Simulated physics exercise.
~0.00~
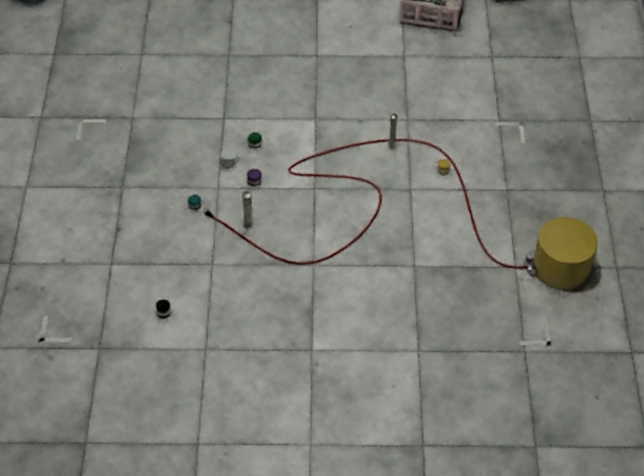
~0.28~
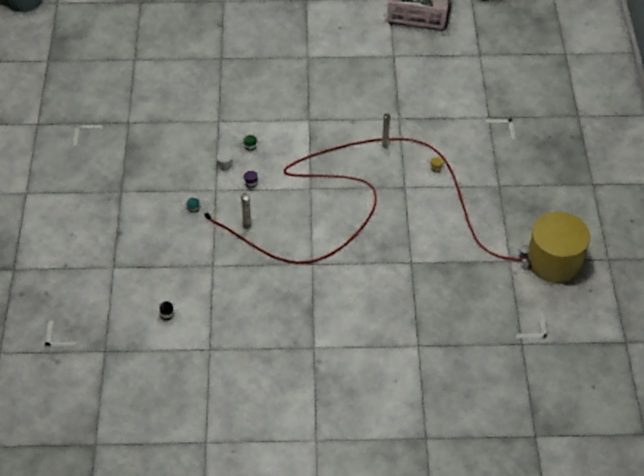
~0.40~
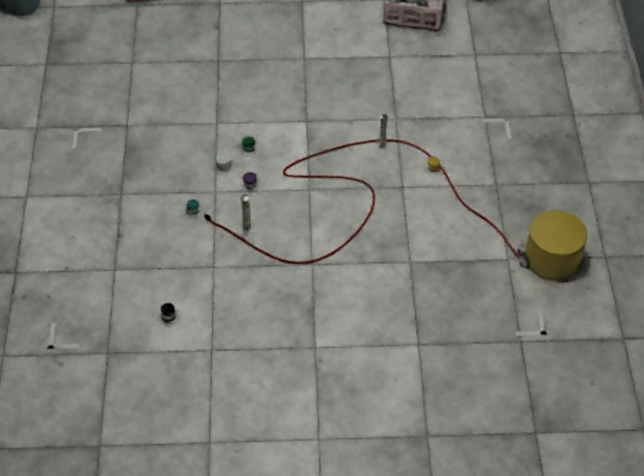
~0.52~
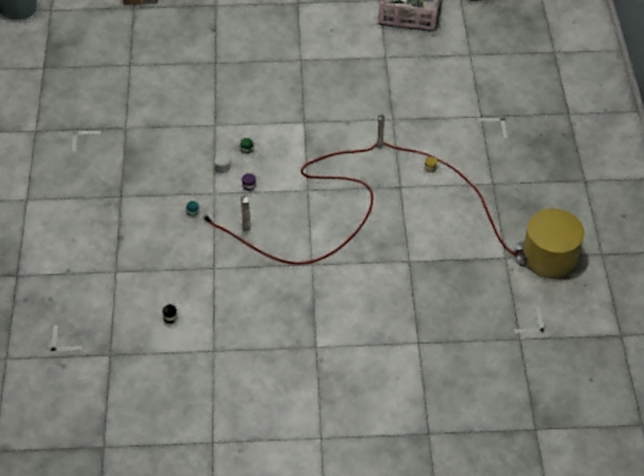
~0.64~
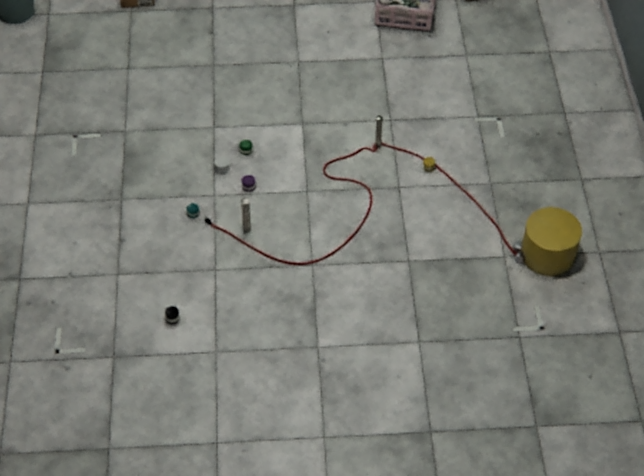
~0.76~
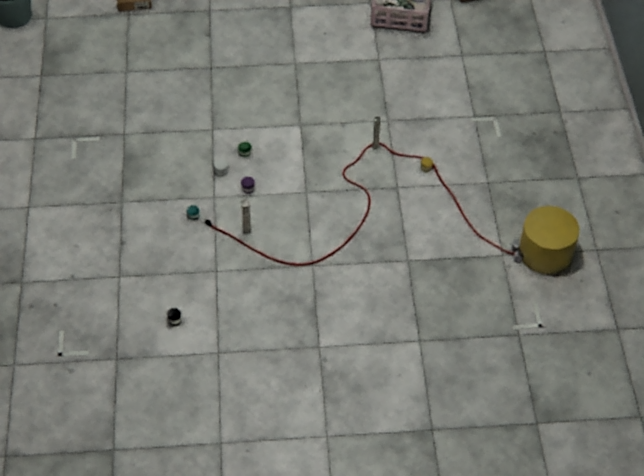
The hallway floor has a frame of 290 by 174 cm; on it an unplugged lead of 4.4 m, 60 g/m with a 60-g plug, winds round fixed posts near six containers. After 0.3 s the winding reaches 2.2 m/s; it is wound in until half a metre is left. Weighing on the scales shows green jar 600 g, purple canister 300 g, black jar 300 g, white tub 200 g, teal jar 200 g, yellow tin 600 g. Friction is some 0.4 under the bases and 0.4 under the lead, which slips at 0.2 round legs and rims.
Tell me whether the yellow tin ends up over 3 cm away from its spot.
It does not stay where it was.
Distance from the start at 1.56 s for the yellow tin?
Roughly: Yellow tin 8 cm.
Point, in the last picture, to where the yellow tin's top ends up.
Near (389, 167).
After 1.2 s, plug at (255, 236); yellow tin 2 cm off its start.
After 1.6 s, plug at (396, 177); yellow tin 8 cm off its start.
After 2.0 s, plug at (584, 317); yellow tin 26 cm off its start at (389, 167).
After 2.4 s, plug at (456, 212); yellow tin 26 cm off its start.
After 3.2 s, plug at (494, 200); yellow tin 26 cm off its start at (389, 167).
